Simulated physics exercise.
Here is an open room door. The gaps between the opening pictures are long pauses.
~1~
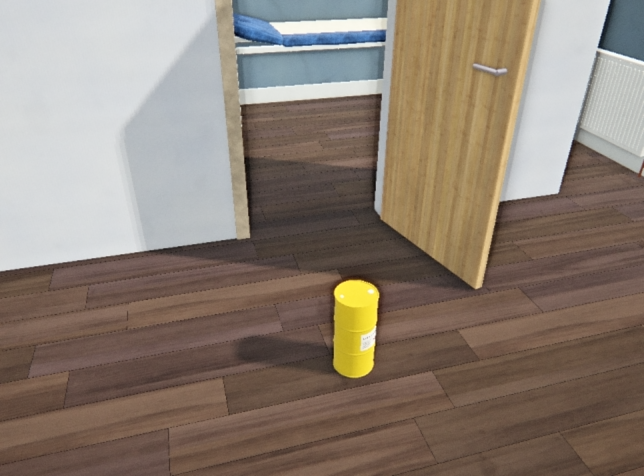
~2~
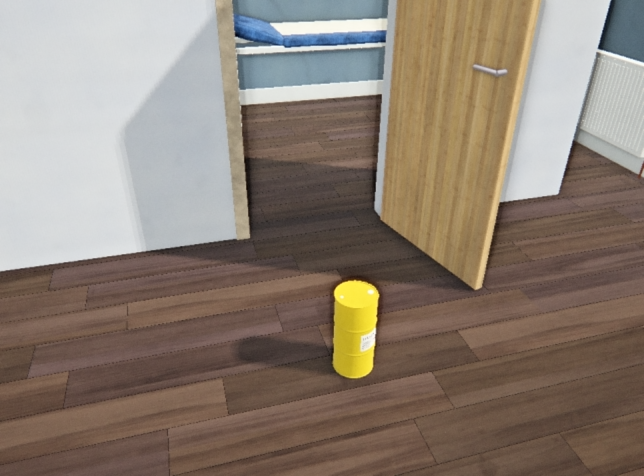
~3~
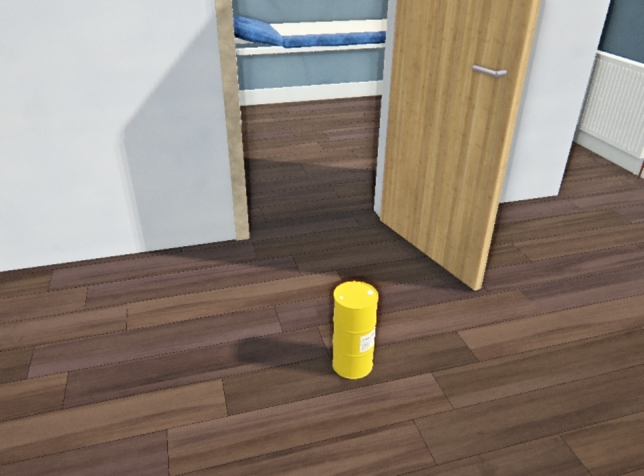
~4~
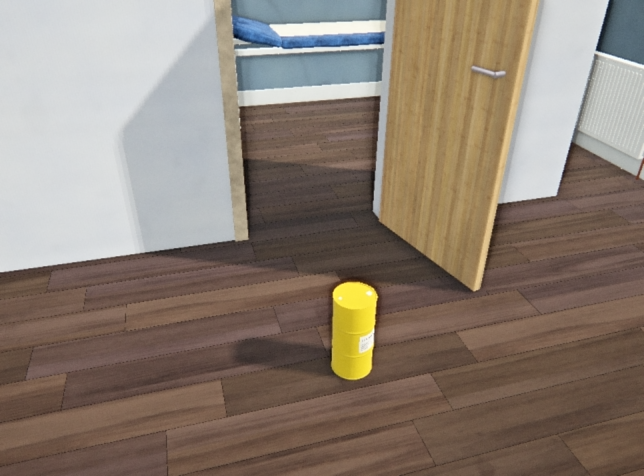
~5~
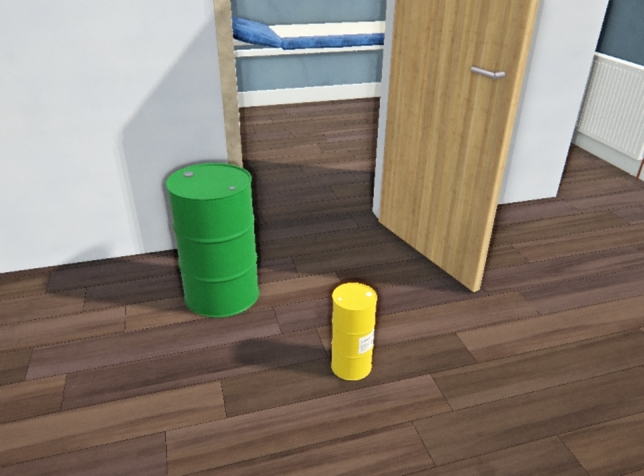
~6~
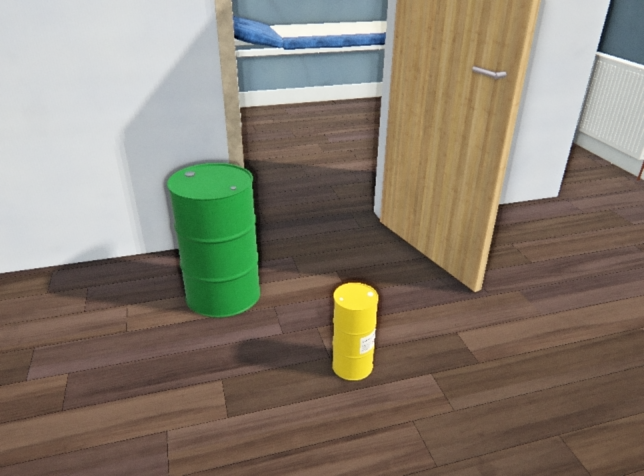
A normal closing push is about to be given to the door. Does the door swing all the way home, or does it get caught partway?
It swings all the way home.
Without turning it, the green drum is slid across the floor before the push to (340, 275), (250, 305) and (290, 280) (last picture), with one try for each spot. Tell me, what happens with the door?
Held up partway; Swings all the way; Held up partway.
Then, 0.90 s on from there, door at 73°.
Then, 1.70 s on from there, door at 30°.
In the end, door at 0°; both unmoved. At the end, from the last picture's camera, green drum near (217, 240).
